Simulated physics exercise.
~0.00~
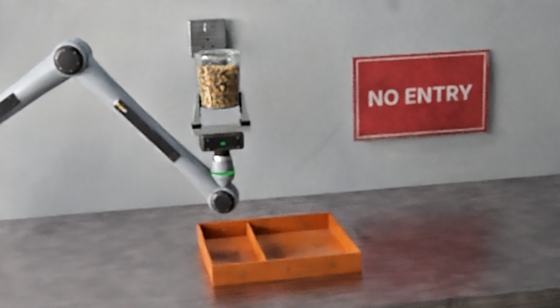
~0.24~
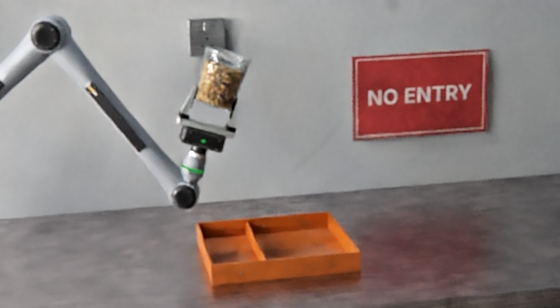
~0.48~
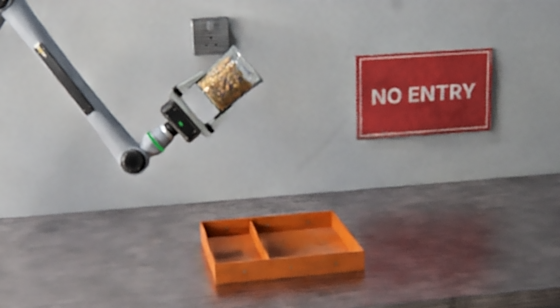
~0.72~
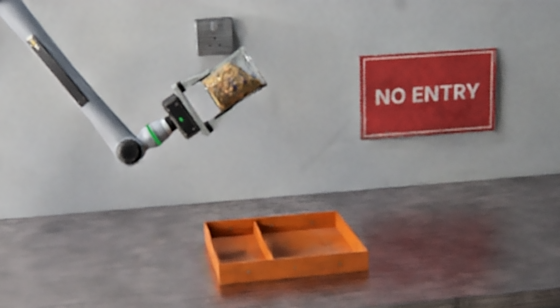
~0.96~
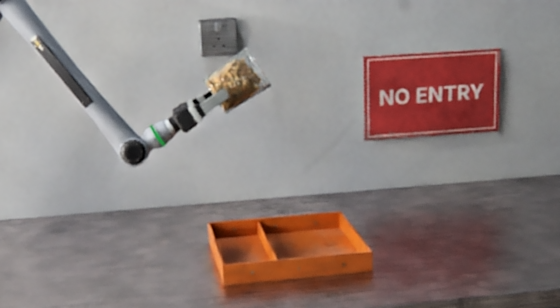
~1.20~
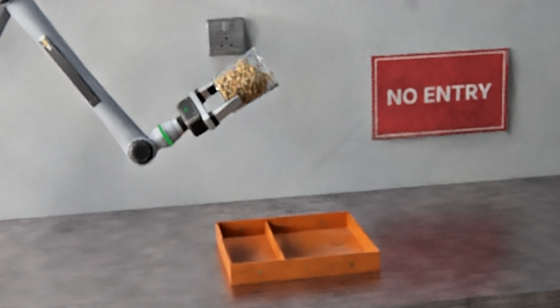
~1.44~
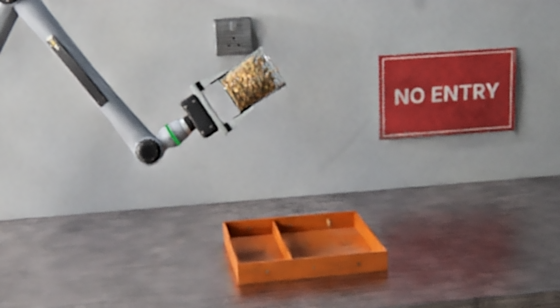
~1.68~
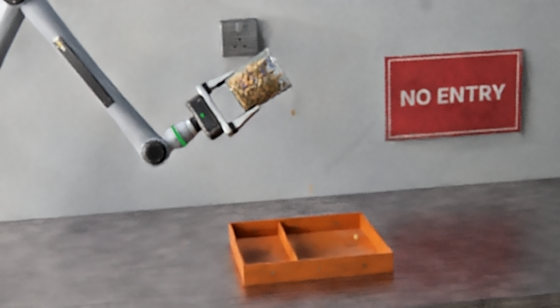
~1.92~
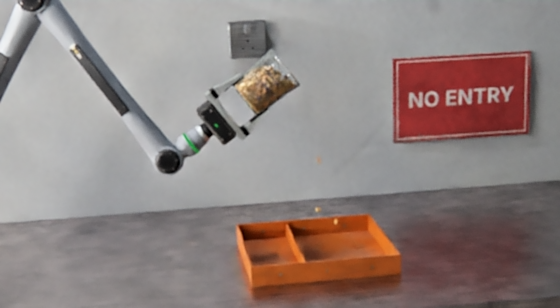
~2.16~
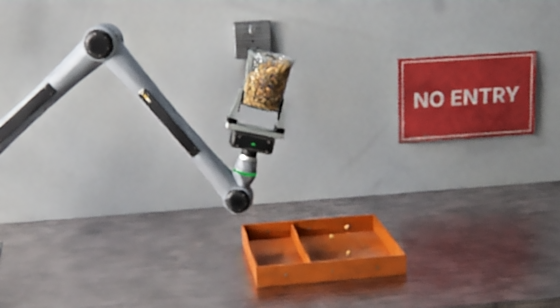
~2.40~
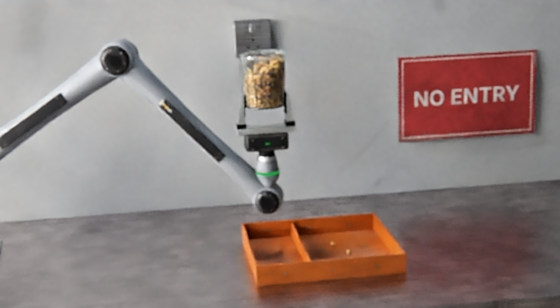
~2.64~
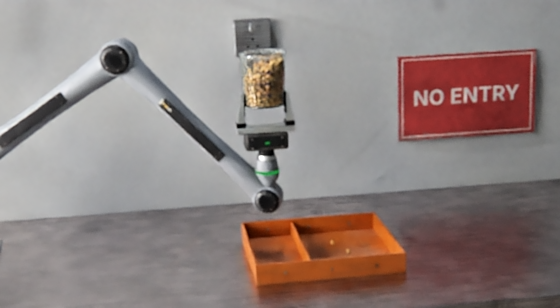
A robot arm tilted a clear container of dried chickpeas over a divided orange tray, rolled it around while leaning, and let just a few drop into the right-hand section before bringing it back upright, still holding nearly all of them.
